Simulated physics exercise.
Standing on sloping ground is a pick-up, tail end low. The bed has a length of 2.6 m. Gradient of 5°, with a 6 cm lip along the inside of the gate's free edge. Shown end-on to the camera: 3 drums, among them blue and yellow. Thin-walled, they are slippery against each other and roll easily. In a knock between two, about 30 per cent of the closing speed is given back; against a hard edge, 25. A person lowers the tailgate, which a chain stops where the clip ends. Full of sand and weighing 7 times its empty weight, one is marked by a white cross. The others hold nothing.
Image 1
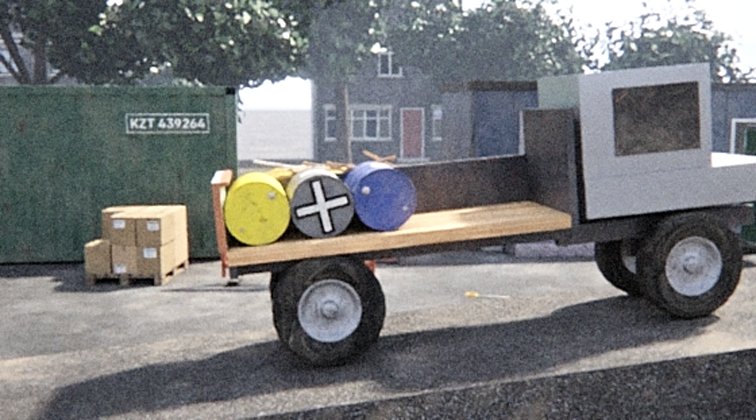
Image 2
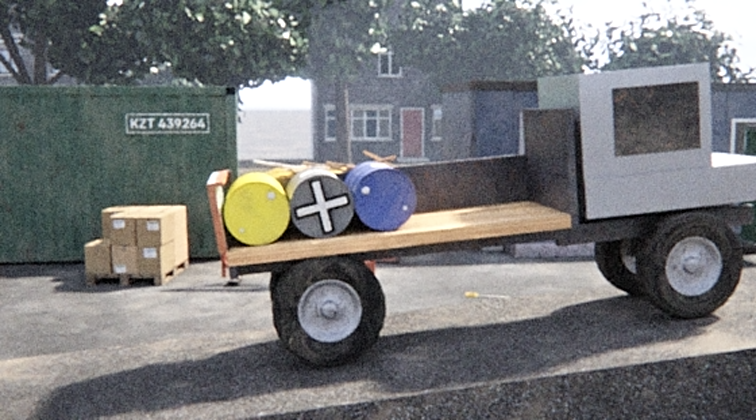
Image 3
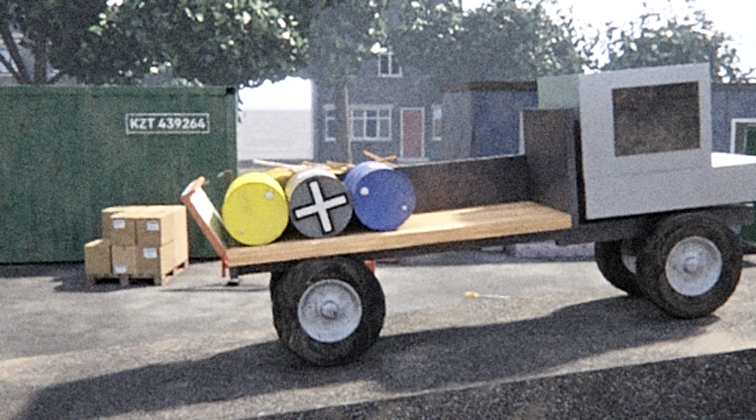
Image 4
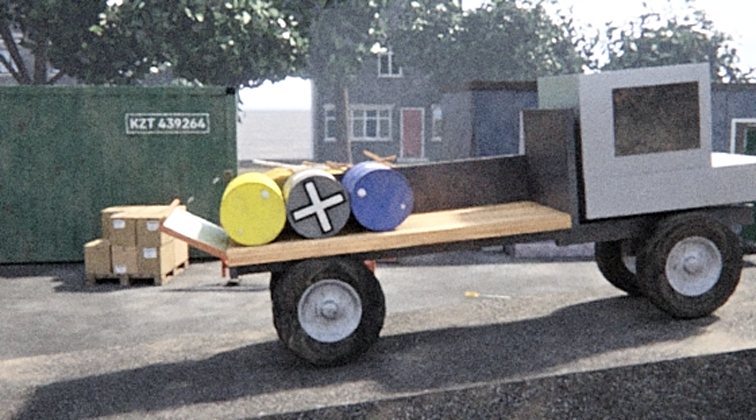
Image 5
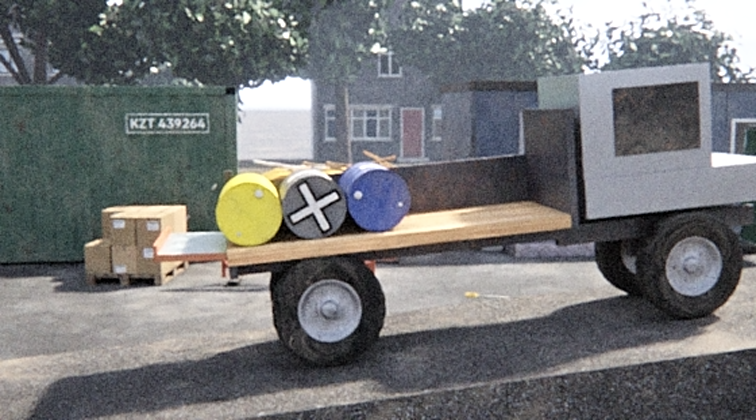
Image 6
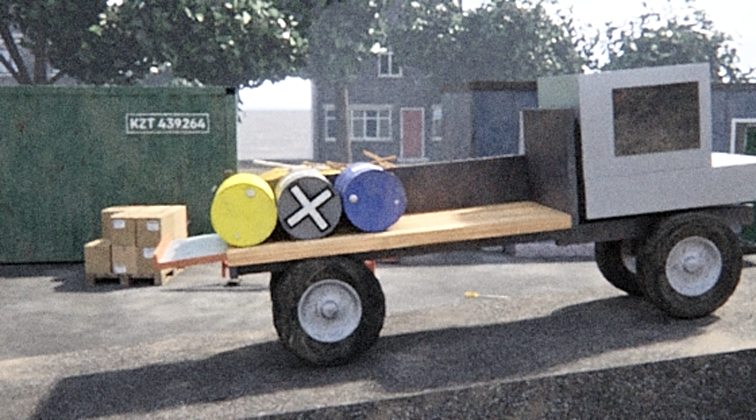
The tailgate of a parked flatbed truck starts upright beside three drums, yellow, dark with a white cross, and blue. It swings down and outward to the left until it lies roughly level with the bed, and the drums roll slightly left toward it, the cross turning.
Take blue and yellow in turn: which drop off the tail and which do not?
One by one: Blue is trapped. Yellow escapes.
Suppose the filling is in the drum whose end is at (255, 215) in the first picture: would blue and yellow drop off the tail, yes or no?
Result - blue: No, it would not, yellow: No, it would not.
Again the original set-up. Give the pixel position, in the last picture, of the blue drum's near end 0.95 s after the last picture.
Estimated pixel position: About (323, 206).
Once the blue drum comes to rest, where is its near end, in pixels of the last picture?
It comes to rest around (245, 214).
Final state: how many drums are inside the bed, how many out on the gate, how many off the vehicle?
The split comes out as 1, 1 and 1.
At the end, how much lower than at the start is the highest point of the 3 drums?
10 cm.
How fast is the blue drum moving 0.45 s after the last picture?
It's going at around 0.4 m/s.
Then, 0.45 s past the sixth picture, blue is on the bed, 100 cm short of the hinge, rolling left; yellow is on the gate, 5 cm past the hinge, rolling left; 0 of 3 are out.
Then, 0.95 s past the sixth picture, blue is on the bed, 75 cm short of the hinge, rolling left; yellow is on the gate, 30 cm past the hinge, rolling left; 0 of 3 are out.
Then, 1.45 s past the sixth picture, blue is on the bed, 40 cm short of the hinge, rolling left; yellow is dropping off the gate; 1 of 3 is out.
Finally (4.95 s after the last picture), blue is on the bed, 15 cm short of the hinge; yellow is out on the ground; 1 of 3 is out.
